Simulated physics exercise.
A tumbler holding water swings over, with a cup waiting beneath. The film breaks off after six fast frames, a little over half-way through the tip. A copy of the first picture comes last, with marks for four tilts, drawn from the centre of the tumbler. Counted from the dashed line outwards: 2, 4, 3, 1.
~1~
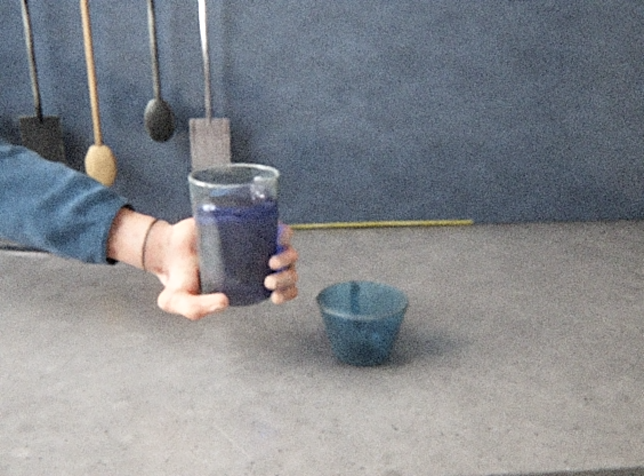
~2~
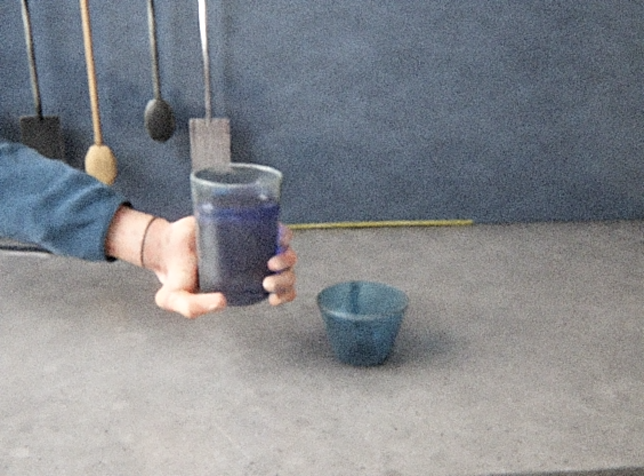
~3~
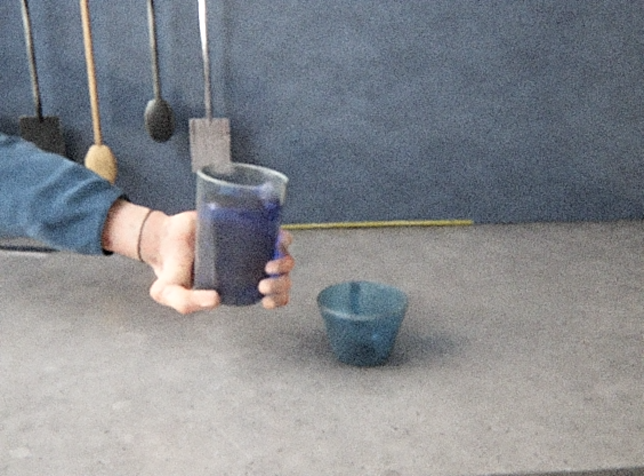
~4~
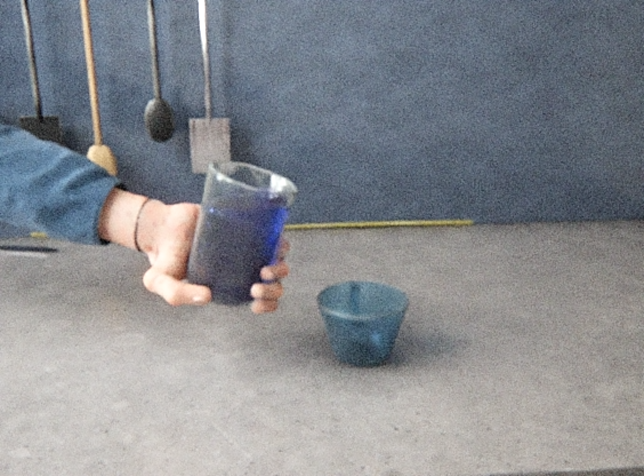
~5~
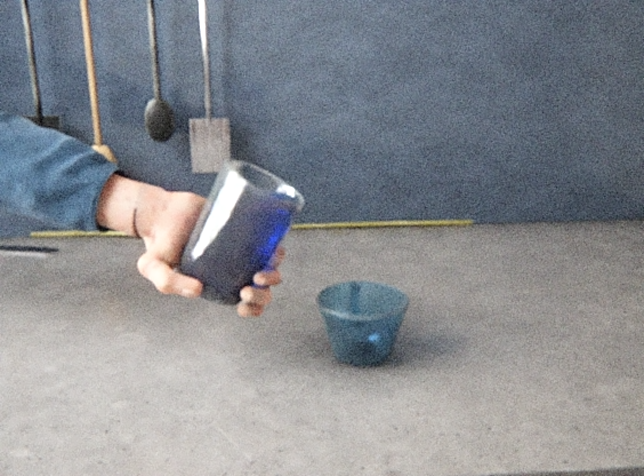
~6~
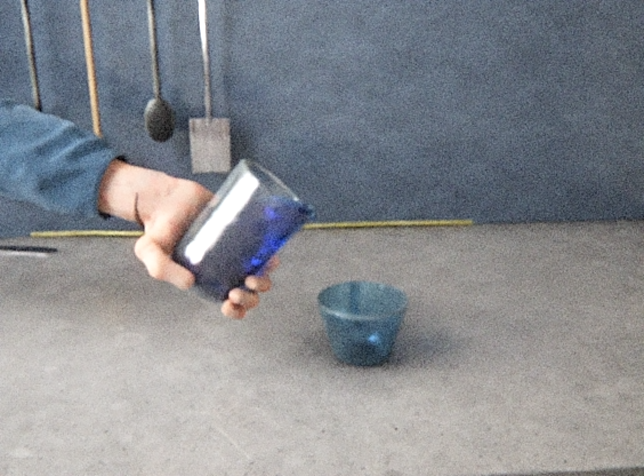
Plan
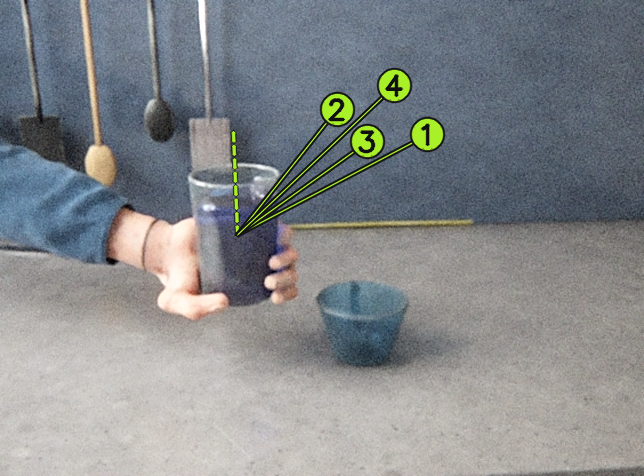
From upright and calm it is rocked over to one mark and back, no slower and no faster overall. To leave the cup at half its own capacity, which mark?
1.
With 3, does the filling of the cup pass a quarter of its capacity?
Yes, it does.
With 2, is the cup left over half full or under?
Under.
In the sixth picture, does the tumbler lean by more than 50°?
No.
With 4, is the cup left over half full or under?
Under half.
On the marked copy, 1 at (412, 142); 2 at (326, 123); 3 at (353, 151); 4 at (382, 97).
With 1, the cup ends with about 50 % of what it can hold.
With 2, the cup ends with about 7 % of what it can hold.
With 3, the cup ends with about 32 % of what it can hold.
With 4, the cup ends with about 18 % of what it can hold.
